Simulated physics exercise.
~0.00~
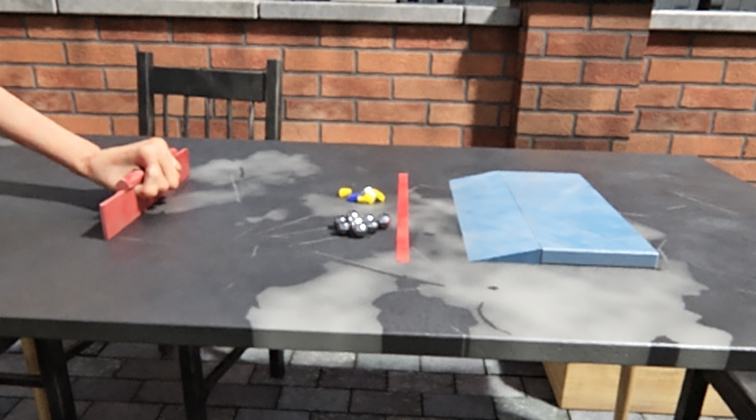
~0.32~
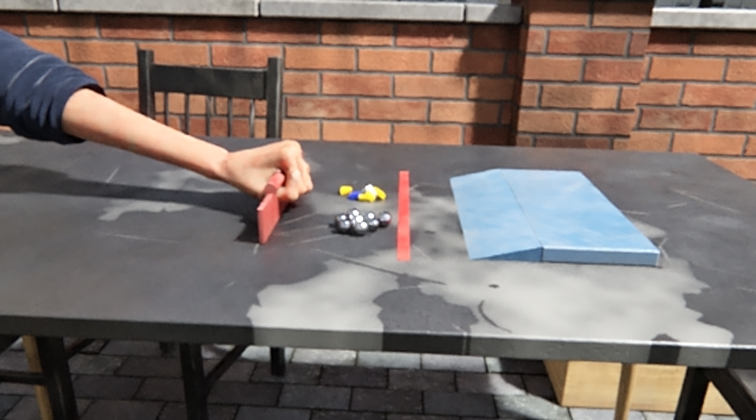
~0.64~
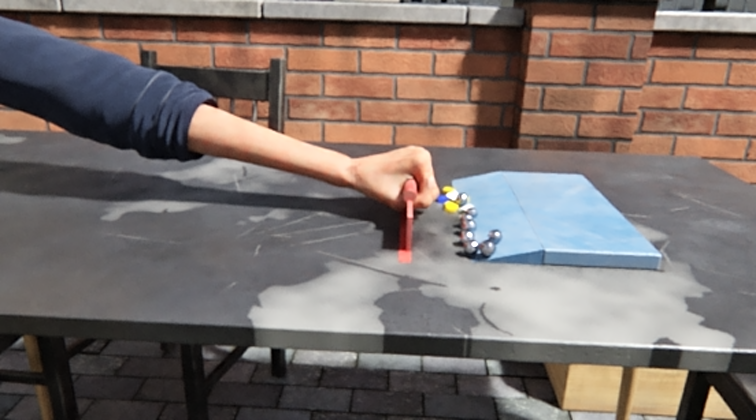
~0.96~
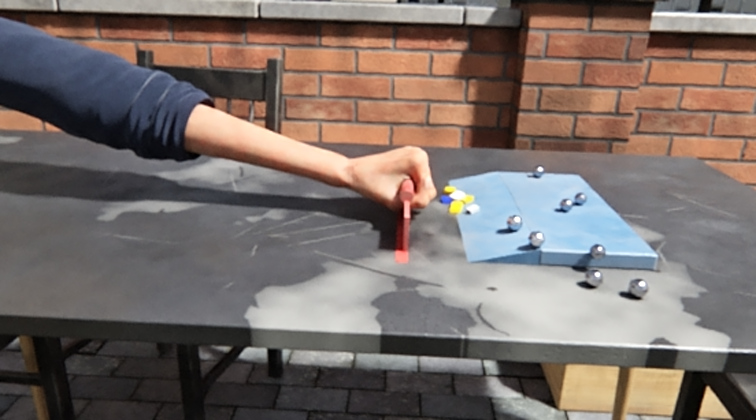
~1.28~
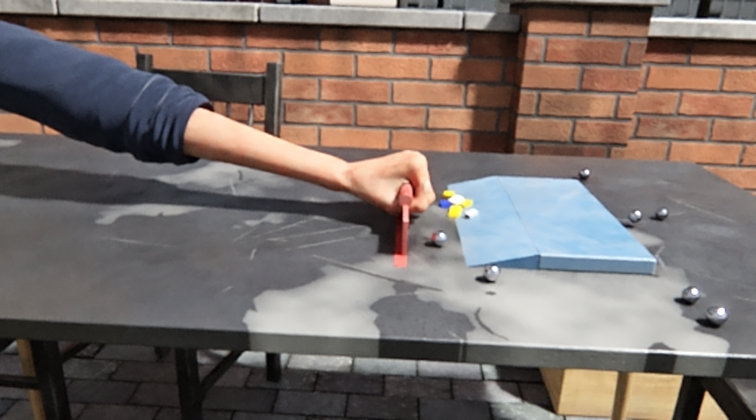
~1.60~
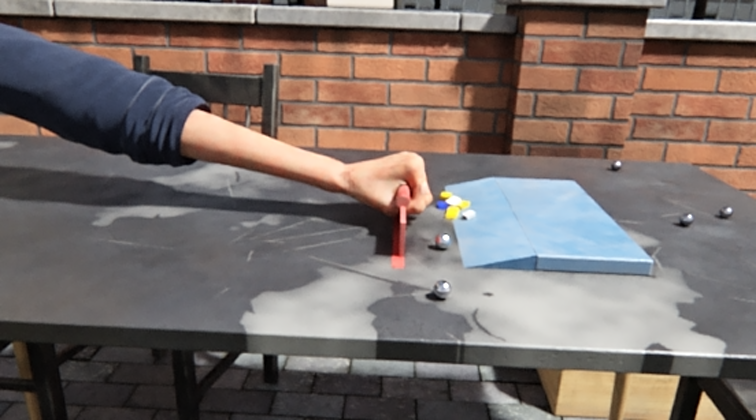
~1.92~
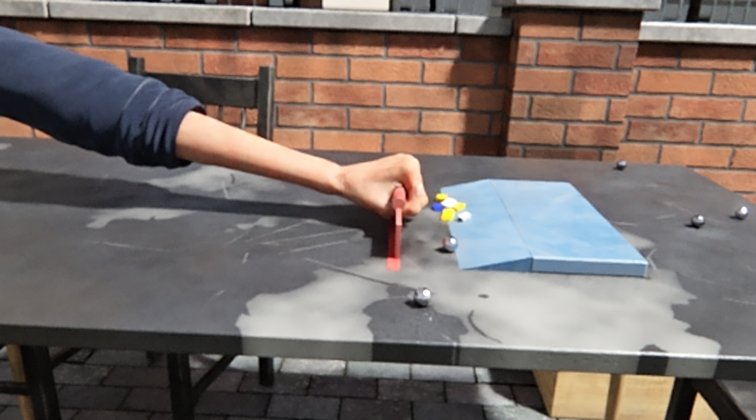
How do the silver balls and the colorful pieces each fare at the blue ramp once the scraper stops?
Most of the silver balls roll up and over the top, though a few end up short of the ramp. The colorful pieces stay around its lower edge, and none get over the top.
